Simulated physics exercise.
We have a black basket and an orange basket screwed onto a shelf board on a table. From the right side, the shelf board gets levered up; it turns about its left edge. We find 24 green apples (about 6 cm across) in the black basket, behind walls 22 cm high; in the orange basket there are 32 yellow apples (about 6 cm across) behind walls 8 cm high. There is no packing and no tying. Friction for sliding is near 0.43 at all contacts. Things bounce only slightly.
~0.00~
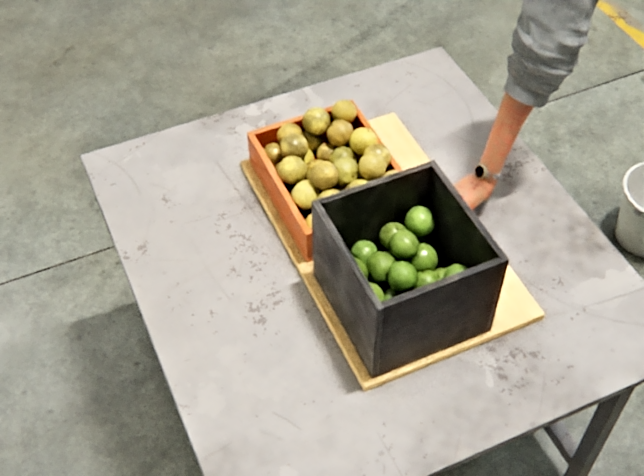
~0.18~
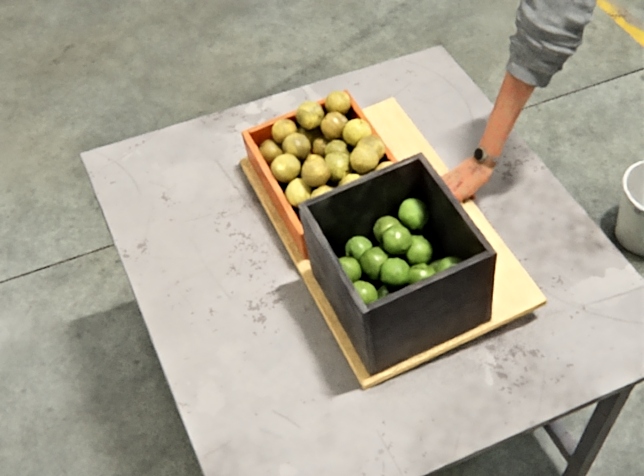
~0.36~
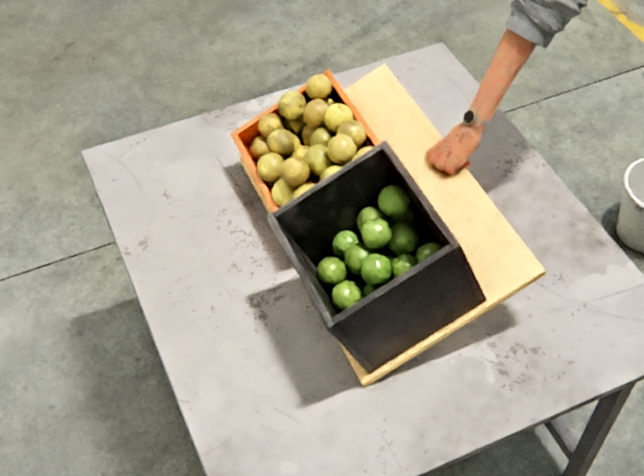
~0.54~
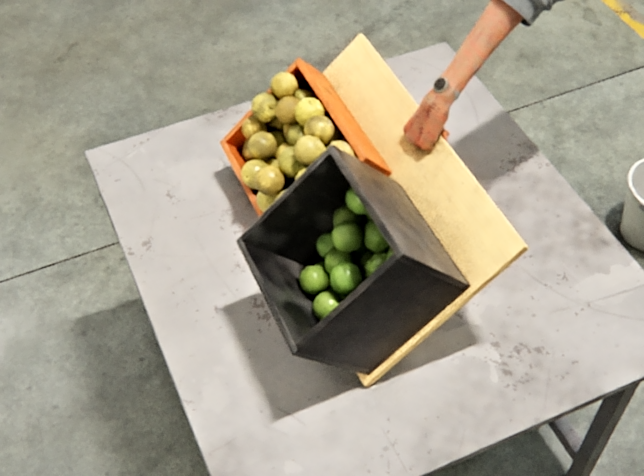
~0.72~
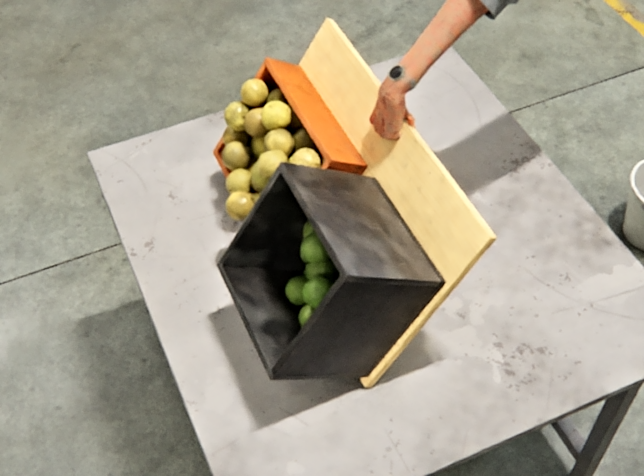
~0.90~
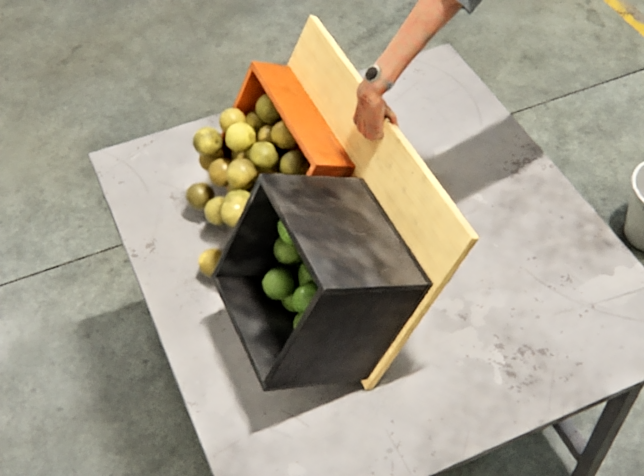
To begin with, a black basket of green fruit and an orange basket of yellow fruit sit on a board lying flat on a table. A hand lifts the board's right edge, tilting it steeply leftward; the fruit shifts, and several yellow ones tumble out while the green stay inside.
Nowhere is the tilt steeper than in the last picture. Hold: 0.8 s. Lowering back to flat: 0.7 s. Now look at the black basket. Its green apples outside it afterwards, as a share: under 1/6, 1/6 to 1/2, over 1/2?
It keeps over five sixths.
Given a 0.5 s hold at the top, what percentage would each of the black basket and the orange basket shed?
Black basket: 0%, orange basket: 50%.
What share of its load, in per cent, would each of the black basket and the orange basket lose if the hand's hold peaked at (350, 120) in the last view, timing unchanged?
Black basket 0%, orange basket 50%.
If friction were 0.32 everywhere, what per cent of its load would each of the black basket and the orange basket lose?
Then the black basket sheds 0 per cent, while the orange basket sheds 40 per cent.
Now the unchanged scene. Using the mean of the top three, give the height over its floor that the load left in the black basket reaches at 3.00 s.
Roughly 16 cm.
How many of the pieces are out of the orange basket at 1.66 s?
The orange basket is at around 16.
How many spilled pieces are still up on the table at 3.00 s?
Around 10 in all.
After 1.24 s, tilt 63°; the black basket has all 24 and the orange basket is down by 17 of 32.
After 1.66 s, tilt 63°; the black basket has all 24 and the orange basket is down by 17 of 32.
After 2.24 s, tilt 8°; the black basket has all 24 and the orange basket is down by 17 of 32.
Outcome (at 3.00 s), the black basket has all 24 and the orange basket is down by 17 of 32. Asked share, 0 of 24, 0 per cent.
